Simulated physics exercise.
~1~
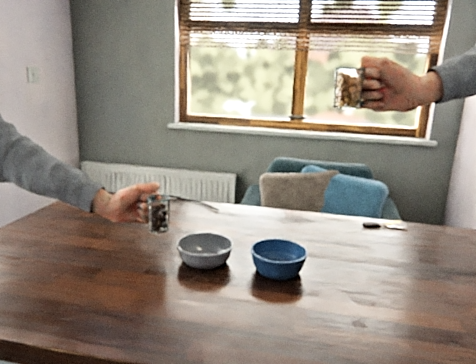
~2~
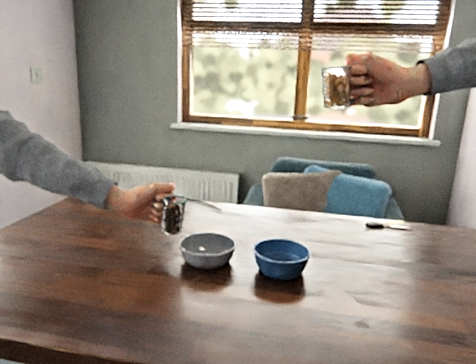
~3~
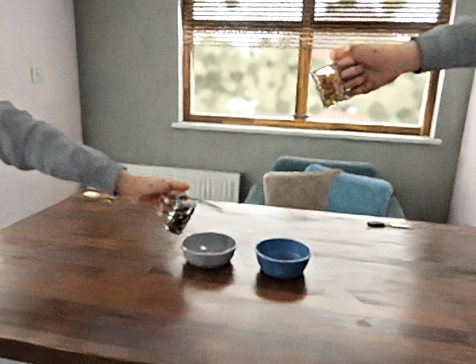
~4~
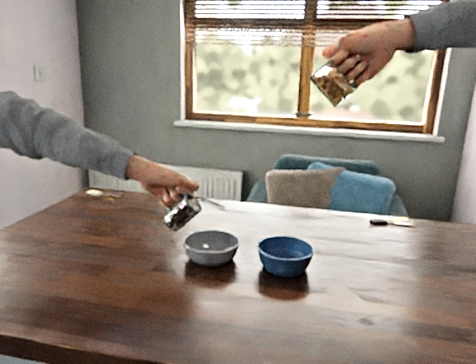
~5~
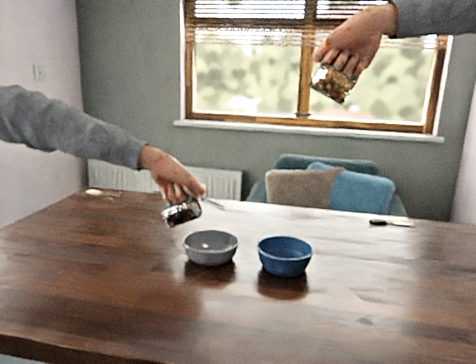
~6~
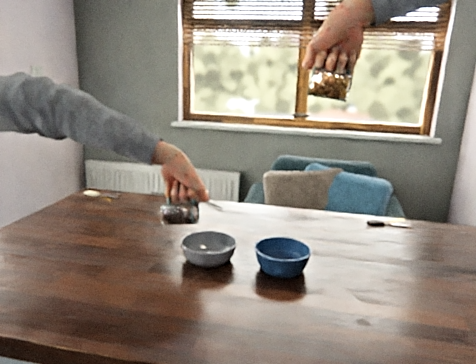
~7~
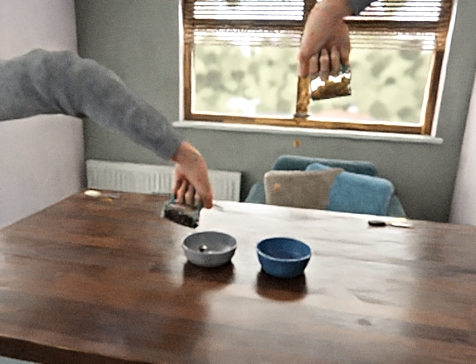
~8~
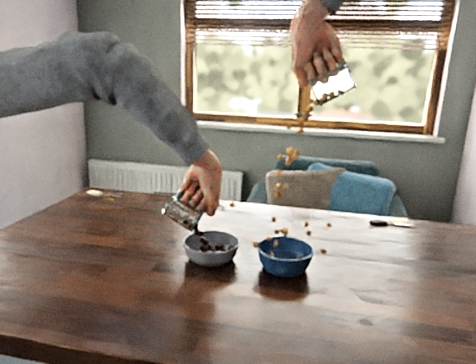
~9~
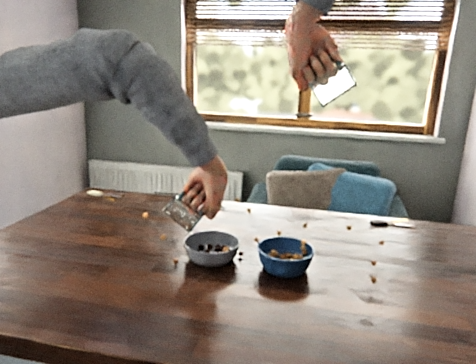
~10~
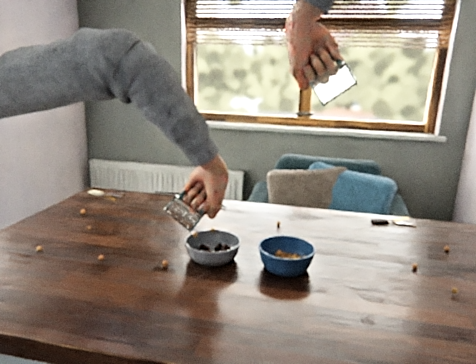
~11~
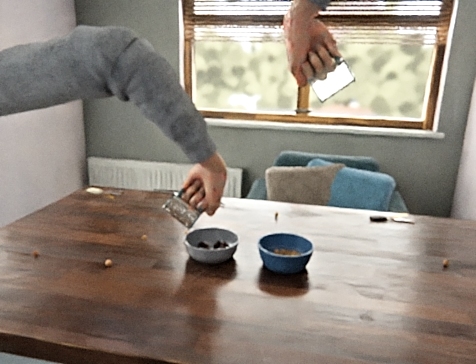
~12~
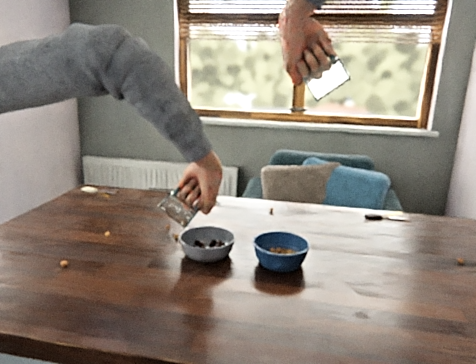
Two hands tipped glass cups of small dry bits over two bowls on a wooden table, the left one held low, the right one high. The left load landed in the grey bowl, while some from the right bounced outside the blue one.
